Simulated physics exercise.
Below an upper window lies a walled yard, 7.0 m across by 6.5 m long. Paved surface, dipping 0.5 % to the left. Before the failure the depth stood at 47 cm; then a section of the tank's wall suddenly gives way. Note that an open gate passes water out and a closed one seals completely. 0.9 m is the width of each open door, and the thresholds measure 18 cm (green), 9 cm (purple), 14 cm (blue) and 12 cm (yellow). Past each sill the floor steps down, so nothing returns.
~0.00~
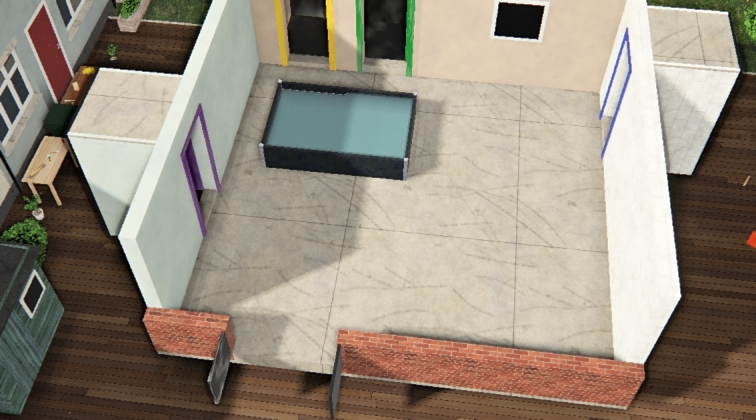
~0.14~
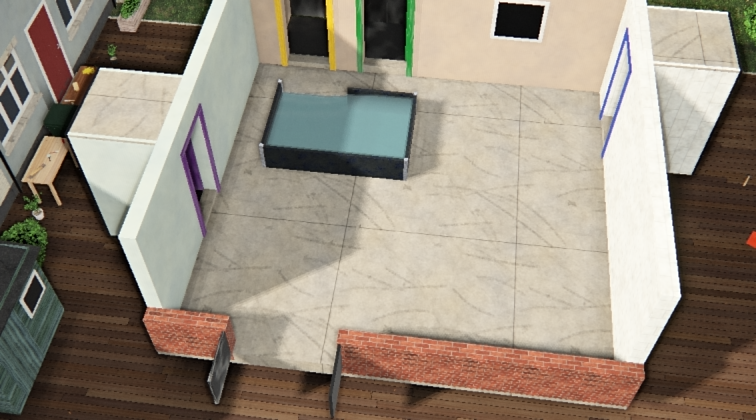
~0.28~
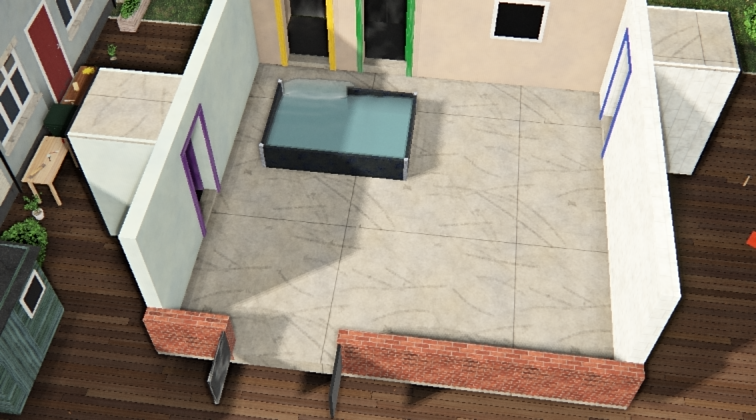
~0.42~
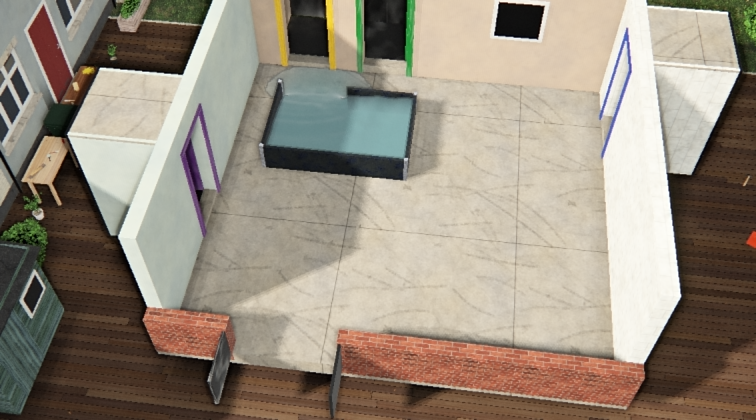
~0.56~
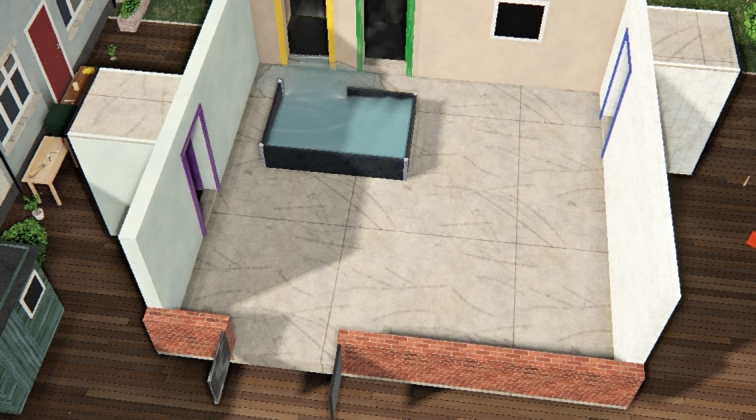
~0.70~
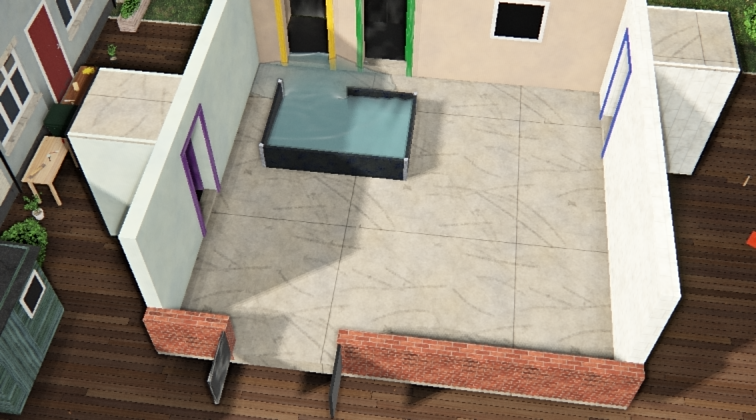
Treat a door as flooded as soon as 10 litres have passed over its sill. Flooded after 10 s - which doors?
Green door: No. Purple door: No. Blue door: No. Yellow door: Yes.
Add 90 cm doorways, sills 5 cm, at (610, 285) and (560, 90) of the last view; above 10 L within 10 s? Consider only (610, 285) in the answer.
There: Under.
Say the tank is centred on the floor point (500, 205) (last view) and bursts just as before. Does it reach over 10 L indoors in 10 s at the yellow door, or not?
Then: Yellow below.
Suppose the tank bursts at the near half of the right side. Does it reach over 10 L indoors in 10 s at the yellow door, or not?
So, yellow door: Within bounds.
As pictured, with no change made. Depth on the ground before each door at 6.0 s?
In centimetres, the green door has 6, the purple door 6, the blue door 9 and the yellow door 15.
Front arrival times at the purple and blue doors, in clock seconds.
Arrival: Purple 2.8 s, blue 4.0 s.
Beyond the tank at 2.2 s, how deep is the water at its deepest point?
About 34 cm at most.
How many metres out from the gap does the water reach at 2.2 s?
It's close to 4.0 metres.
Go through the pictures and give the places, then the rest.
The tank at (341, 122) is whole and still, 47 cm deep, in the first picture.
Water pours out on the tank's far side and has run 0.7 m, to a hidden place; typically 9 cm deep outside, 47 cm at the tank's back, in the second picture.
The front is at a hidden place, 0.9 m from the gap on the tank's far side; 1.0 m2 of floor is under water; 47 cm left at the back of the tank, in the third picture.
Water pours out on the tank's far side and has run 1.2 m, to (348, 71); typically 7 cm deep outside, 47 cm at the tank's back, in the fourth picture.
Water pours out on the tank's far side and has run 1.5 m, to (277, 64); typically 8 cm deep outside, 47 cm at the tank's back, in the fifth picture.
The front is at (263, 63), 1.7 m from the gap on the tank's far side; 2.5 m2 of floor is under water; 43 cm left at the back of the tank, in the sixth picture.
After 1.4 s water covers 10 % of the floor and is deepest (42 cm) near (260, 63); green door 11 cm at the sill, 0 L in, purple door not reached, blue door not reached, yellow door 32 cm at the sill, 80 L in.
After 2.2 s water covers 15 % of the floor and is deepest (34 cm) near (260, 63); green door 8 cm at the sill, 0 L in, purple door not reached, blue door not reached, yellow door 30 cm at the sill, 195 L in.
After 3.5 s water covers 30 % of the floor and is deepest (26 cm) near (260, 63); green door 9 cm at the sill, 0 L in, purple door 6 cm at the sill, 0 L in, blue door not reached, yellow door 24 cm at the sill, 316 L in.
After 6.0 s water covers 50 % of the floor and is deepest (16 cm) near (258, 69); green door 6 cm at the sill, 0 L in, purple door 6 cm at the sill, 0 L in, blue door 9 cm at the sill, 0 L in, yellow door 15 cm at the sill, 385 L in.
After 10.0 s water covers 80 % of the floor and is deepest (8 cm) near (320, 99); green door 5 cm at the sill, 0 L in, purple door 4 cm at the sill, 0 L in, blue door 5 cm at the sill, 0 L in, yellow door 8 cm at the sill, 393 L in.
